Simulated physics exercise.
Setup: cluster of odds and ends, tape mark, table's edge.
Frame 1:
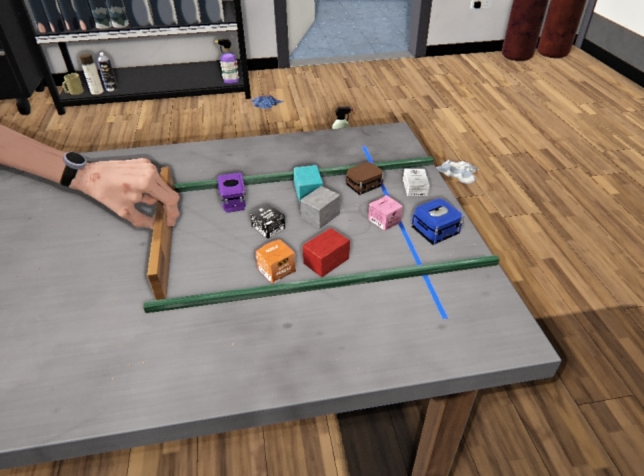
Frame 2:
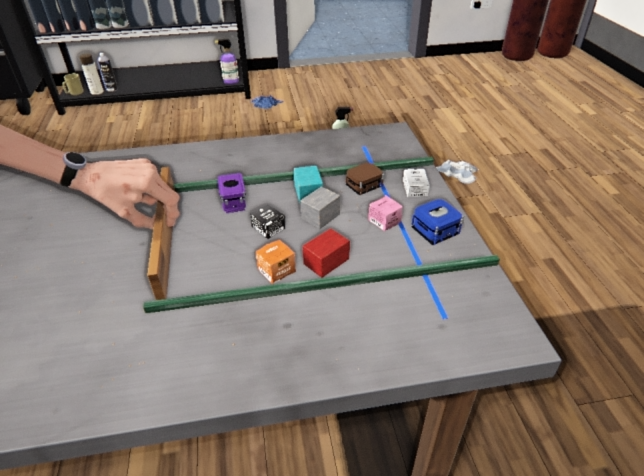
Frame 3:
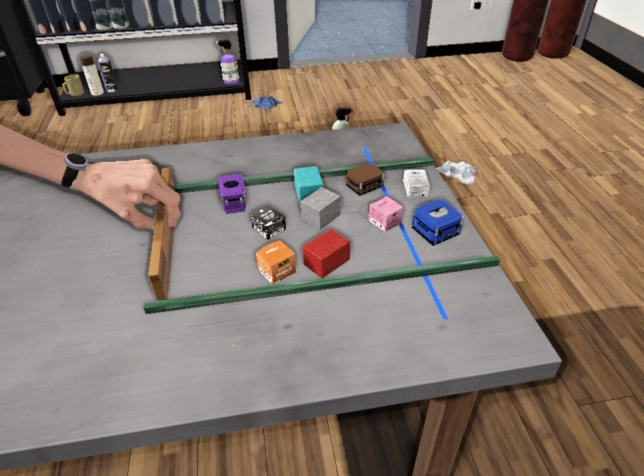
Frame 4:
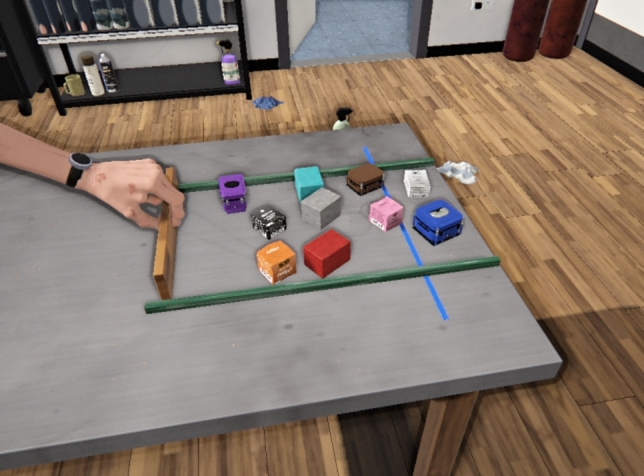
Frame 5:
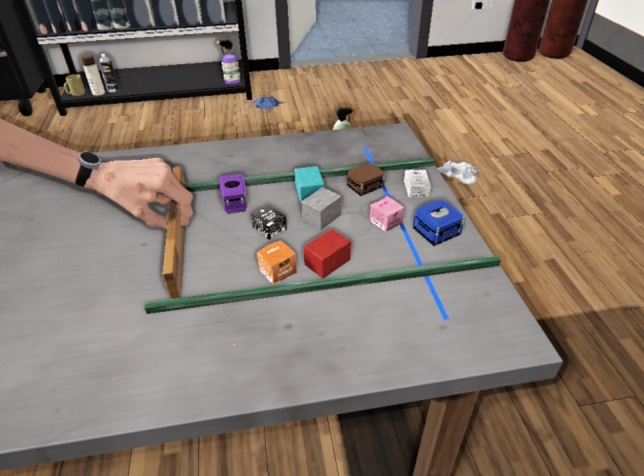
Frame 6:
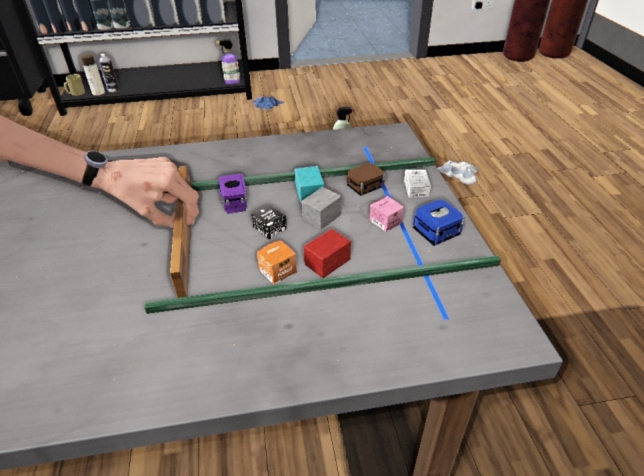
A hand held a wooden board upright at the left of a gray table, then slid it slightly right between two green strips, while the colorful blocks and small objects stayed practically still.
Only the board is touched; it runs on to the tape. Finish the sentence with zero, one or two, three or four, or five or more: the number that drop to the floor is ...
The number that drop to the floor is one or two.
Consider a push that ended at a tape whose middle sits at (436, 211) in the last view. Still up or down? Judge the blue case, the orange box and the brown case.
The blue case? It does not stay. The orange box? It is safe. The brown case? It does not stay.
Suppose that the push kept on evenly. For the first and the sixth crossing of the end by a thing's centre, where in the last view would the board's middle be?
I'd say close to (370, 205), and after that close to (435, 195).
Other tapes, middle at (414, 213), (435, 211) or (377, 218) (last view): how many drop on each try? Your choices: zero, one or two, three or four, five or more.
Lab note - count at each position: Three or four; five or over; one or two.
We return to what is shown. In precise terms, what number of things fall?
1 in total.
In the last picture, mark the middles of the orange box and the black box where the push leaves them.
(434, 251) and (409, 209), roughly.
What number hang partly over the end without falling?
The tally is 2.
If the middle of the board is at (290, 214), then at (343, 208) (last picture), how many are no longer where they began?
Counts: 6 / 9.
Soon after, none off yet; white box at rest near (417, 183); blue case at rest near (438, 222); pink box at rest near (387, 214).
Then, none off yet; white box at rest near (417, 183); blue case at rest near (438, 222); pink box moved a little near (397, 215).
At rest, the number that fall off is one or two; fallen, white box.
